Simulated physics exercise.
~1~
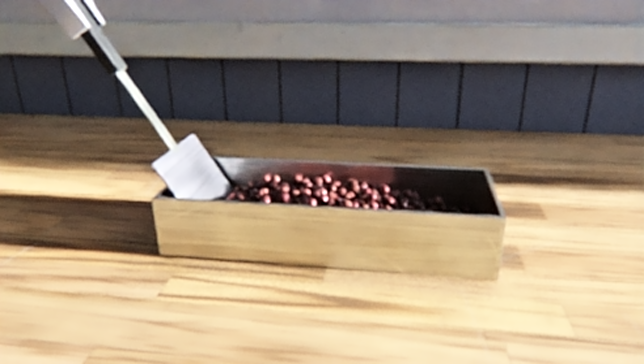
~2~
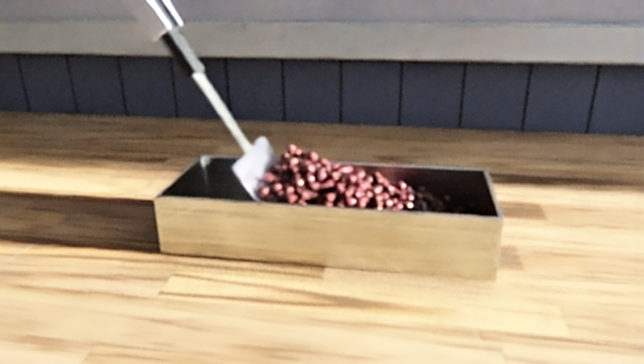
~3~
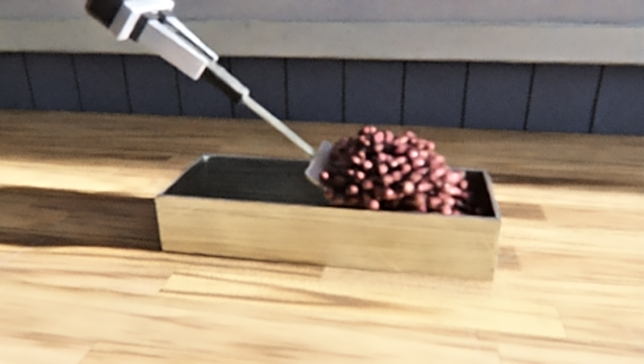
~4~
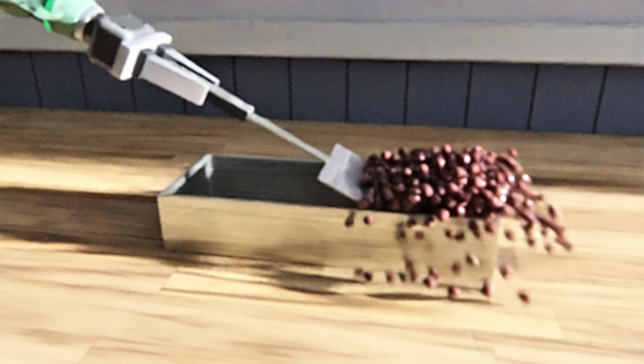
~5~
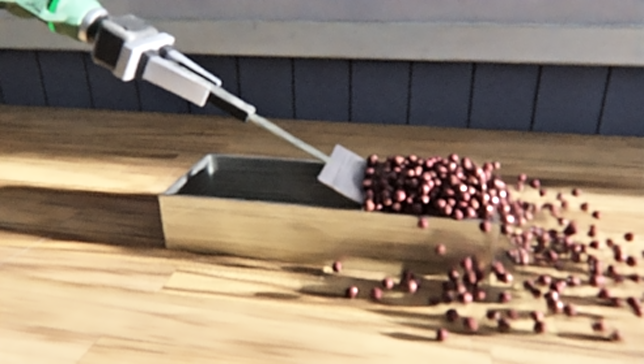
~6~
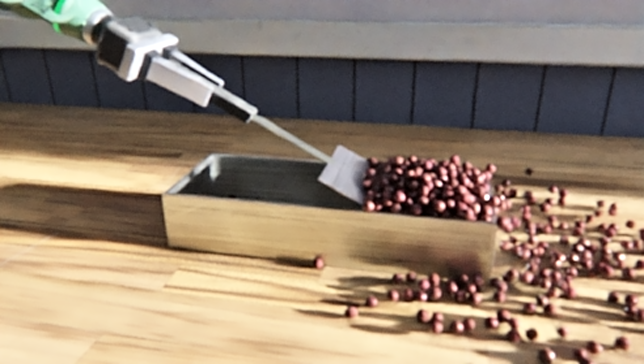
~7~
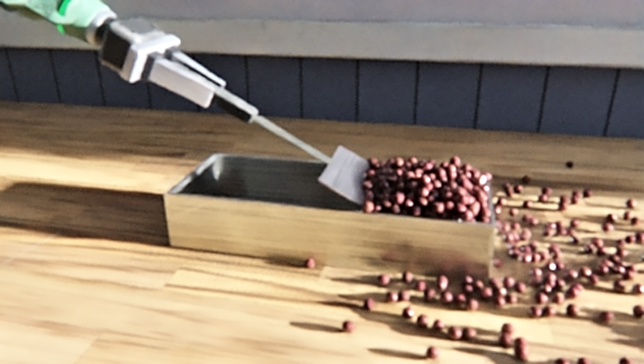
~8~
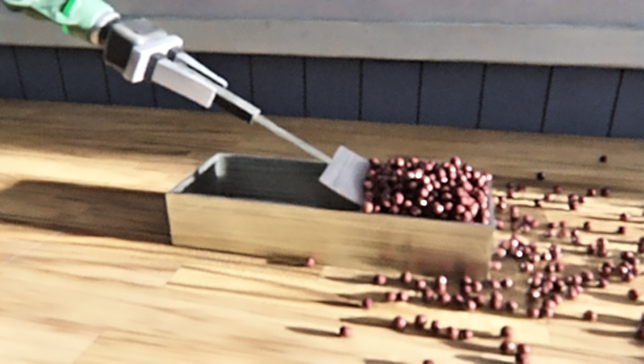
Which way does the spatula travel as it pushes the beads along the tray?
The spatula moves to the right, from the left end of the tray toward its right side.
On a wooden table top, a long open tray holds a layer of dark red beads, with a spatula held by a robot arm dipped in at its left end. The spatula sweeps right along the tray, pushing the beads into a growing heap. As the blade tilts and nears the right part of the tray, the heap rises above the rim and beads spill over the front and right end. The blade then stops while the loose beads scatter across the table. At the end, a packed pile remains in the tray's right side, with many beads lying around it.
